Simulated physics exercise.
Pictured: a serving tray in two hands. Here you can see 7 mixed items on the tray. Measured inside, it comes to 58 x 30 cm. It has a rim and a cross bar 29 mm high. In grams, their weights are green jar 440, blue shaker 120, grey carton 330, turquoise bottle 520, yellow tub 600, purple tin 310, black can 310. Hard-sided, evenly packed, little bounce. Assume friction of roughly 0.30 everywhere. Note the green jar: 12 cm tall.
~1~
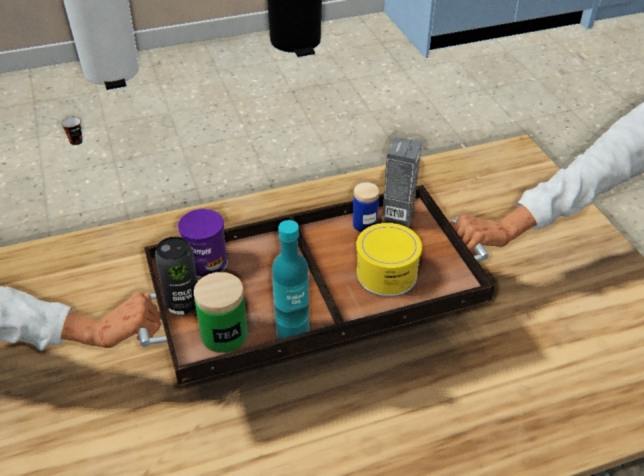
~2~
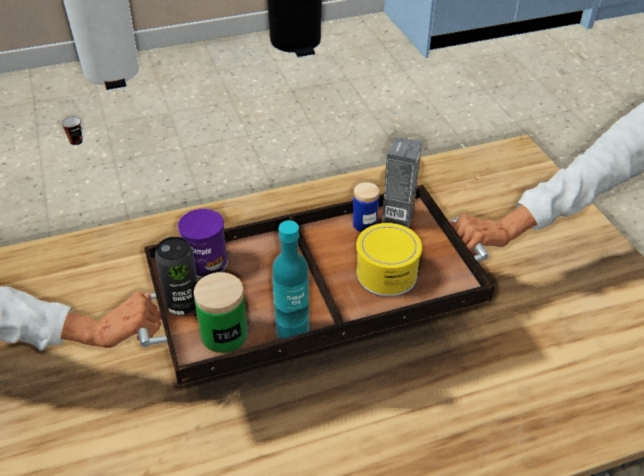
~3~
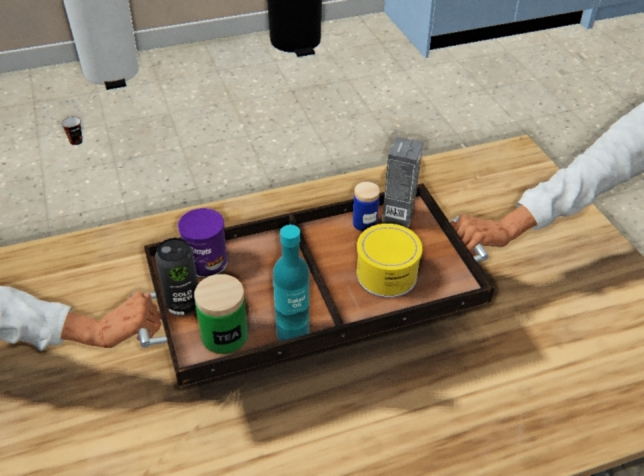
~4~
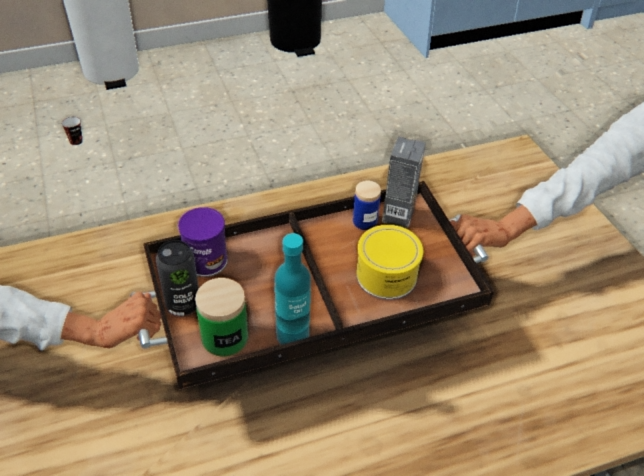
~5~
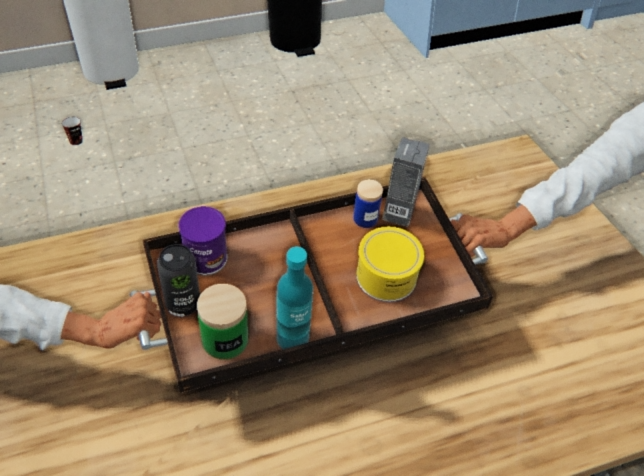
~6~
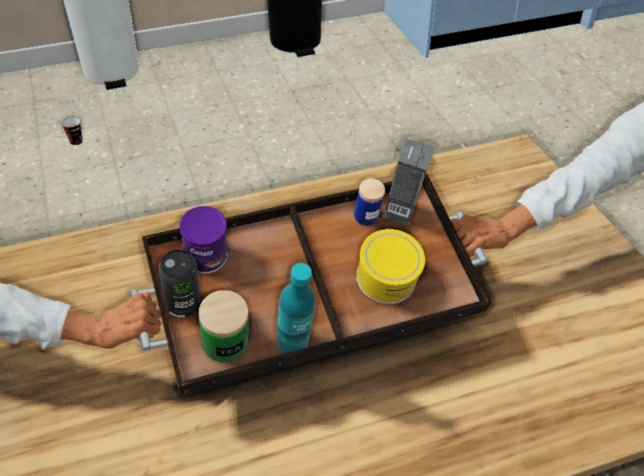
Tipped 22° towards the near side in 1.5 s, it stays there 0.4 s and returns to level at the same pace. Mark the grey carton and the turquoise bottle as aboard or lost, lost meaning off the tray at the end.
Grey carton: Lost; turquoise bottle: Lost.
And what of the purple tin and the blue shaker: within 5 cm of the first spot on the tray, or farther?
As for the purple tin, it winds up somewhere else, and the blue shaker winds up somewhere else.
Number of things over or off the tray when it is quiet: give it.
Total: 2.
Then, 0.60 s past the last view, tray tilted 22°, near edge down; turquoise bottle now off the tray; grey carton shifted 8 cm near (426, 221); purple tin shifted 7 cm.
Then, 1.40 s past the last view, tray tilted 19°, near edge down; grey carton now off the tray; purple tin shifted 13 cm; blue shaker shifted 11 cm.
Finally, off the tray, grey carton and turquoise bottle; not toppled but over 5 cm from the start, blue shaker, purple tin and black can; the other 2 still in place (within 5 cm). In the last view, grey carton near (511, 453).
